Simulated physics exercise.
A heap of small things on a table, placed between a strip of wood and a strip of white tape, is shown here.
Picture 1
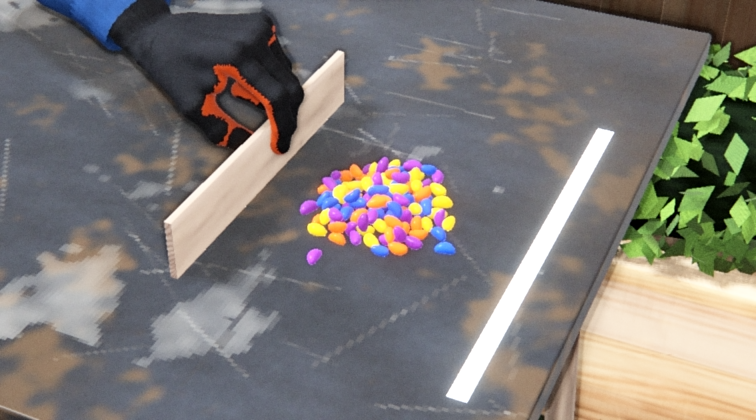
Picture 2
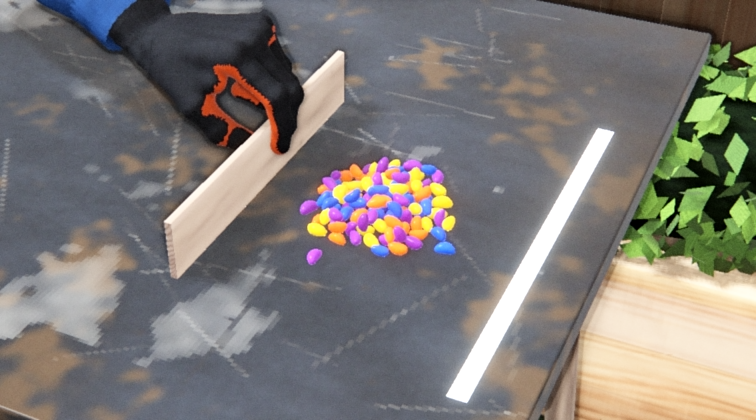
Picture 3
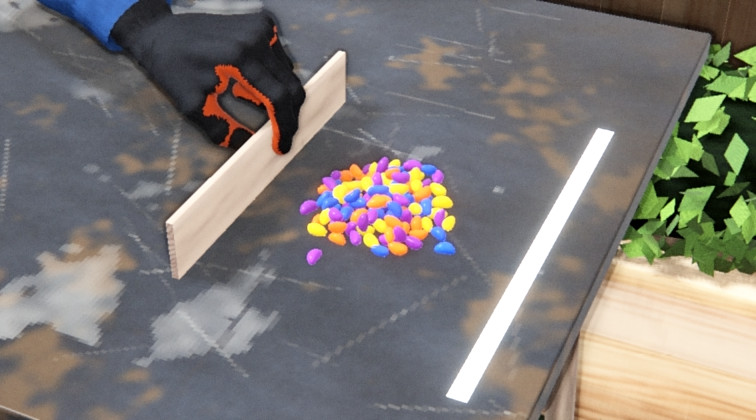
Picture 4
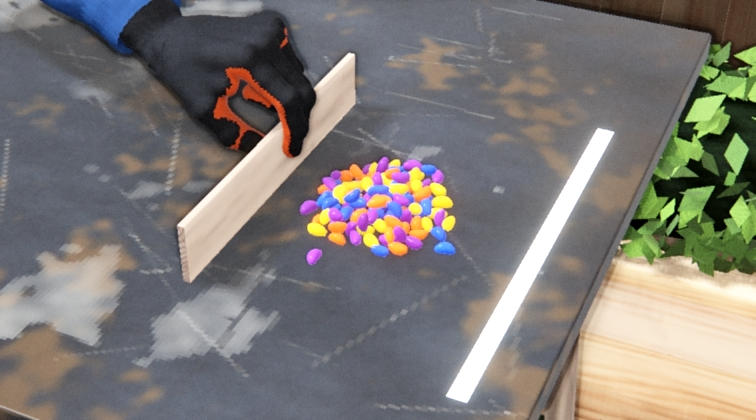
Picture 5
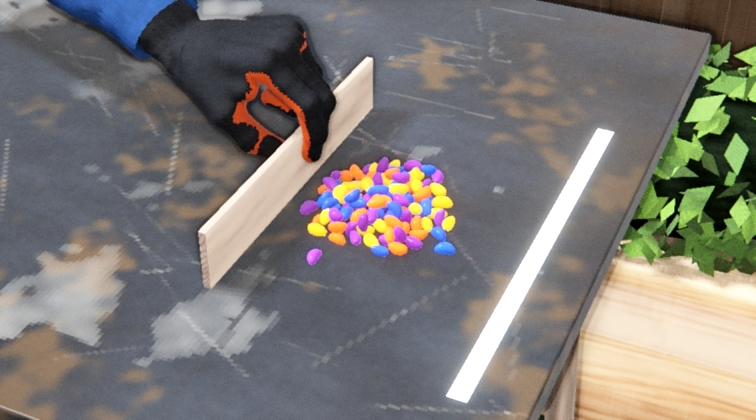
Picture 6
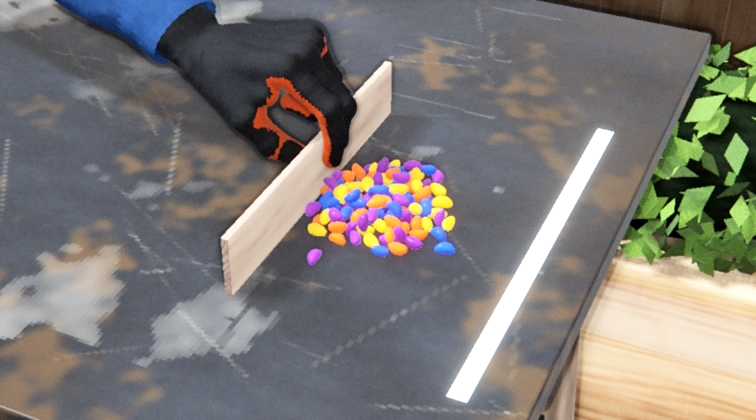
On a dark, worn tabletop beside green leaves, a gloved hand holds a strip of wood upright to the left of a heap of colourful jelly beans, with white tape on the right. The hand stays still at first, then slides the wood rightward, closing the gap to the unmoving heap.
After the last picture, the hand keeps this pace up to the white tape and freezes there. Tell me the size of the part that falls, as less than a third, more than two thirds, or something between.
The part left behind sits above a third and below two thirds.
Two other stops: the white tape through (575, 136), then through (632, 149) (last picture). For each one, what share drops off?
First close to 20 percent, then close to 90 percent.
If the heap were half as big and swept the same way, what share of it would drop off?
Something like 30 pieces in every hundred.
Soon after the last picture, strip of wood still moving, near (435, 170); heap all on the table, its front near (529, 249).
A little later, strip of wood stopped at the white tape; heap about a third over the edge.
Later still, strip of wood stopped at the white tape; heap about half over the edge.
At rest, strip of wood stopped at the white tape; heap about half over the edge.
